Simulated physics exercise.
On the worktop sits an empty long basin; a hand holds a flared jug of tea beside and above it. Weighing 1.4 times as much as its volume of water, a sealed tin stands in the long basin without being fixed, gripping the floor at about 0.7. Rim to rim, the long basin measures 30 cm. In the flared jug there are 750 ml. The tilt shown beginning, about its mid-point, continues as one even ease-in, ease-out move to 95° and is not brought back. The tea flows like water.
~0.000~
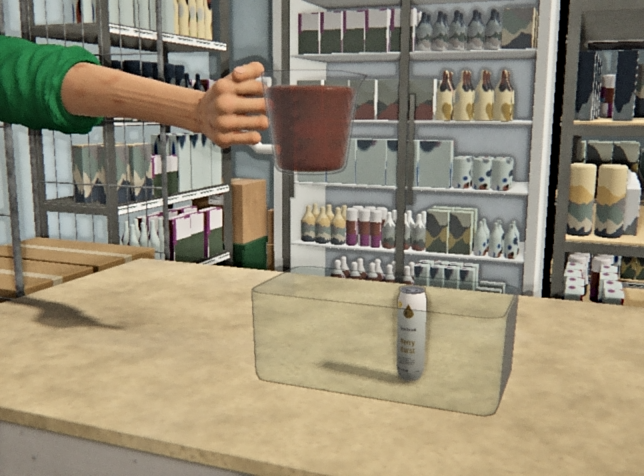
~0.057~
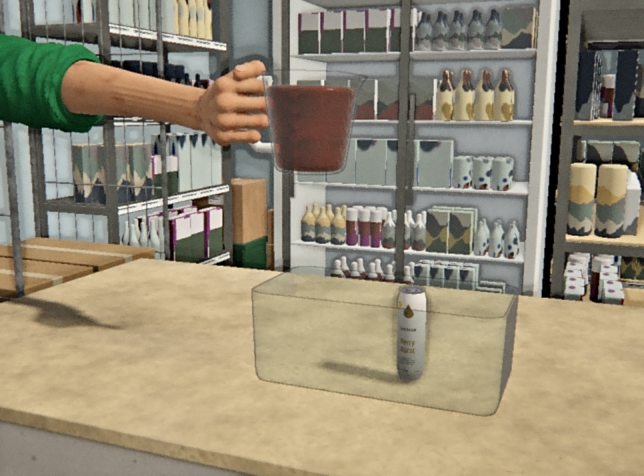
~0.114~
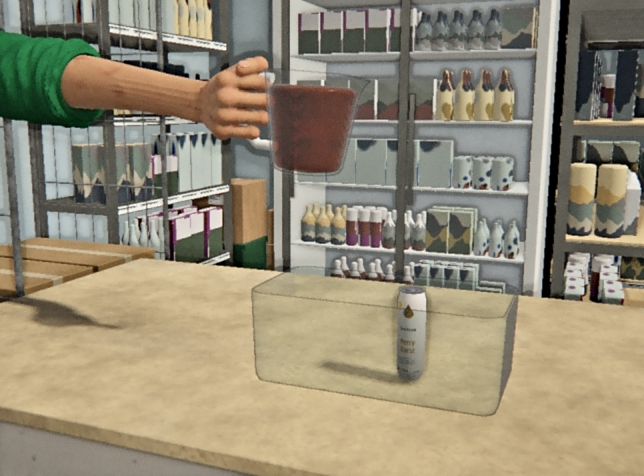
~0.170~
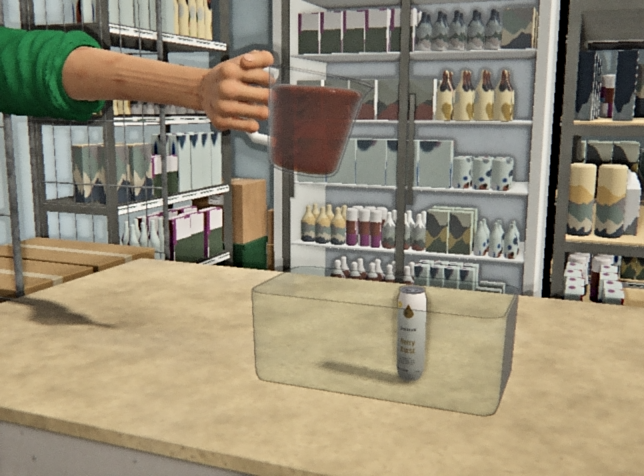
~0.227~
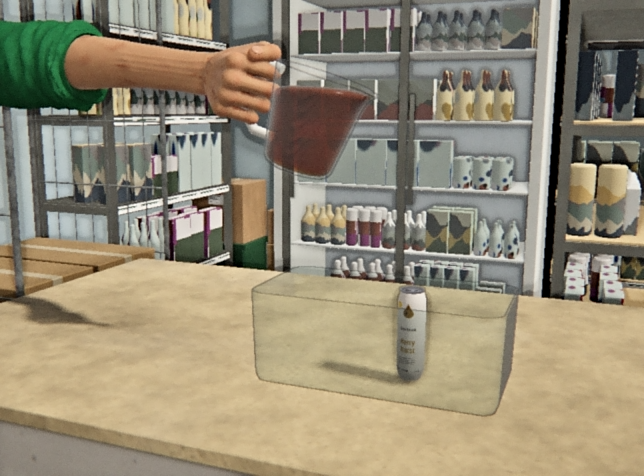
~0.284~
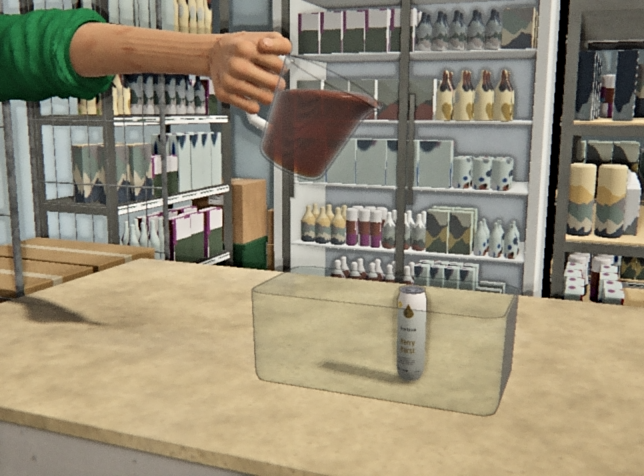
In this clip, a hand in a green sleeve holds a flared jug of reddish-brown tea above a clear long basin with a tin standing inside, then gradually tilts the jug to the right, its pouring edge lowering.
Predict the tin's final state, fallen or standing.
I predict it is standing.
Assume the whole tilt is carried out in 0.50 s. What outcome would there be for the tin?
Then it keeps standing.
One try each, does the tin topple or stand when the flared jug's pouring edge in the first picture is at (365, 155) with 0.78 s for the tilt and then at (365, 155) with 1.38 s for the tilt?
First it tips over; then it stays on its base.
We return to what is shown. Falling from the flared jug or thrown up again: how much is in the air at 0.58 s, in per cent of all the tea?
My guess is roughly 30 %.
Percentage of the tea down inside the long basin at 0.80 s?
That comes to about 56 percent.
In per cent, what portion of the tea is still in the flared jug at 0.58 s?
60 %.
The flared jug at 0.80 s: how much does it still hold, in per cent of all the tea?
Around 18 in a hundred is still there.
By 0.58 s the tilt is 81° and 60 per cent is still to pour; the tin stands where it began.
By 0.80 s the tilt is 95° and 18 per cent is still to pour; the tin stands where it began.
By 1.03 s the tilt is 95° and 3 per cent is still to pour; the tin stands where it began.
By 1.28 s the tilt is 95° and 0 per cent is still to pour; the tin stands where it began.
At rest the tin stands where it began.
